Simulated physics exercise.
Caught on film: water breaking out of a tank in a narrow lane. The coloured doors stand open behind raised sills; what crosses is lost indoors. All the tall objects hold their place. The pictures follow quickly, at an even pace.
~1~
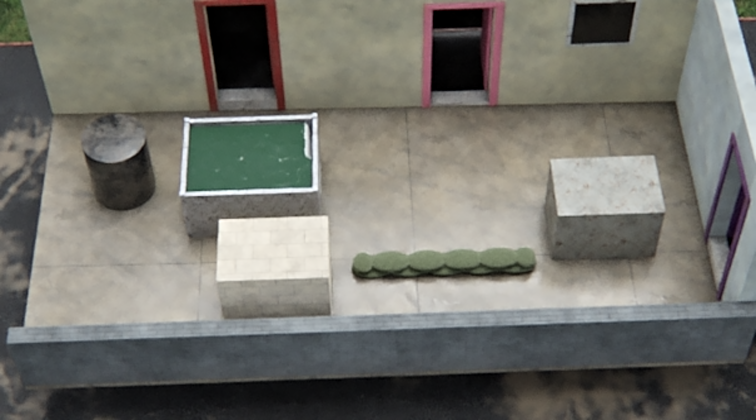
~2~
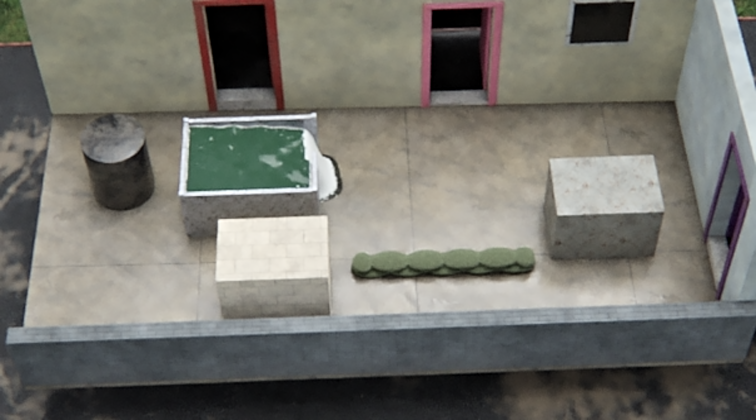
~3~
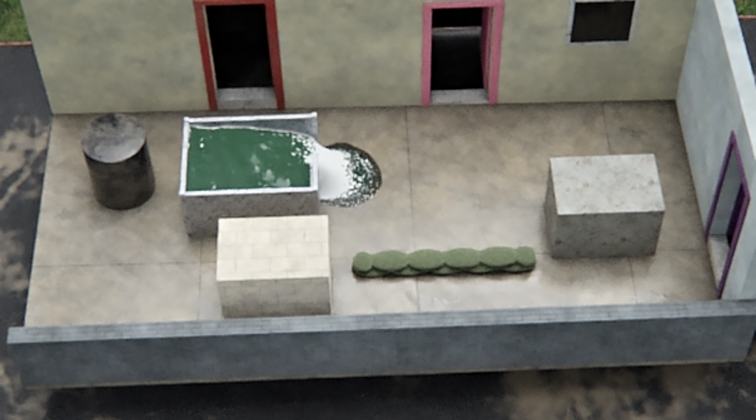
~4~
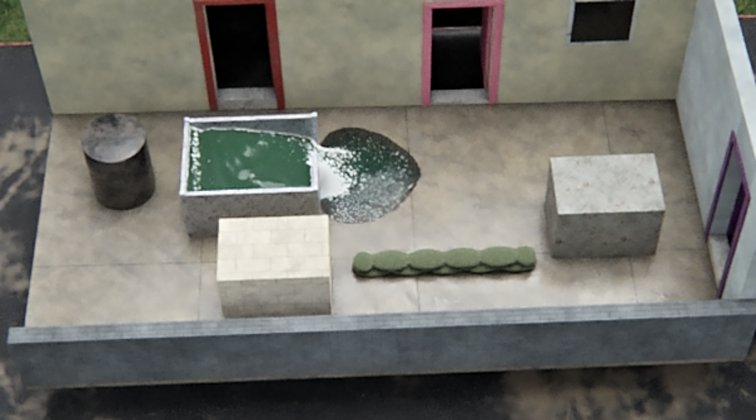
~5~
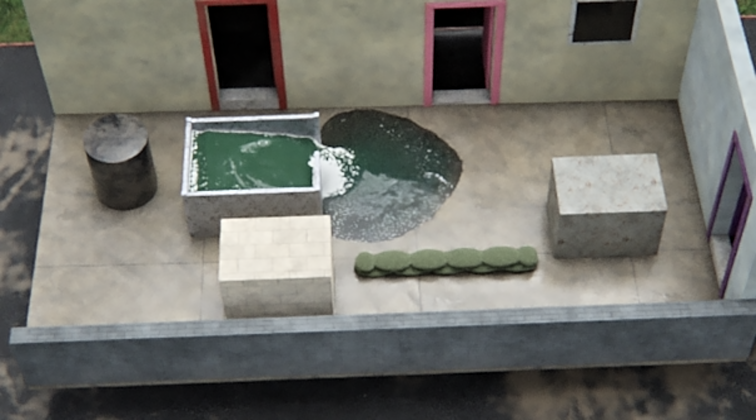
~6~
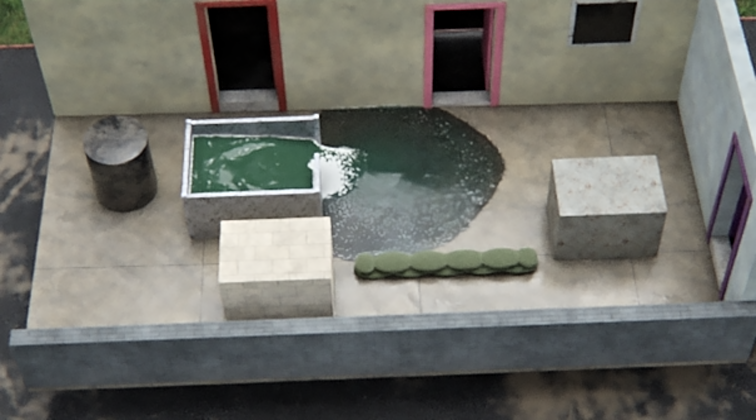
Green water bursts from the right side of a tank and spreads rightward across the paved ground.
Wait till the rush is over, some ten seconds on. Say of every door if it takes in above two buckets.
The purple door admits no more than that; the red door admits no more than that; the pink door lets in a lot.
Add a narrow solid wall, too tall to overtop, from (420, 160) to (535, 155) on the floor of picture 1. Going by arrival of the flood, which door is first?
The pink-painted one.
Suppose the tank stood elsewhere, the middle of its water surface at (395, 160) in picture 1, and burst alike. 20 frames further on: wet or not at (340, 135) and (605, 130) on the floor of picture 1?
As listed: Free of water, wet.
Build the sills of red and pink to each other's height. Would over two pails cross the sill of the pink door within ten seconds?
The pink door is under.
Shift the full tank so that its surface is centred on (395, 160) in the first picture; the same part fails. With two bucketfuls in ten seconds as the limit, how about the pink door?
My reading: Pink door takes less.
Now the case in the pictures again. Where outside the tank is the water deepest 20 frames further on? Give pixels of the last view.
Around (675, 108).
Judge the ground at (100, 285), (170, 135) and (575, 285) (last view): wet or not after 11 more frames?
In that order: Clear, clear, awash.
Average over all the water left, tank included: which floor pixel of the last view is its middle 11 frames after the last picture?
At about (390, 187).
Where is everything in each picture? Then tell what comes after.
The first frame shows the tank at (251, 158) is whole and still.
In the second frame, the front is at (328, 161), out from the gap at (314, 164).
In the third frame, the front is at (373, 168), out from the gap at (315, 164).
In the fourth frame, water pours out at (315, 165) and has run to (410, 164).
In the fifth frame, water pours out at (317, 165) and has run to (452, 157).
In the sixth frame, water pours out at (317, 166) and has run to (497, 161).
A moment on, water covers 35 % of the floor; the purple door not reached, the red door not reached, the pink door under two buckets in.
Next, water covers 40 % of the floor; the purple door not reached, the red door not reached, the pink door over two buckets in.
Then, water covers 50 % of the floor; the purple door wet at the sill, nothing in, the red door wet at the sill, nothing in, the pink door over two buckets in.
Later, water covers 55 % of the floor; the purple door wet at the sill, nothing in, the red door wet at the sill, nothing in, the pink door over two buckets in.
In the end, water covers 65 % of the floor; the purple door under two buckets in, the red door wet at the sill, nothing in, the pink door over two buckets in.
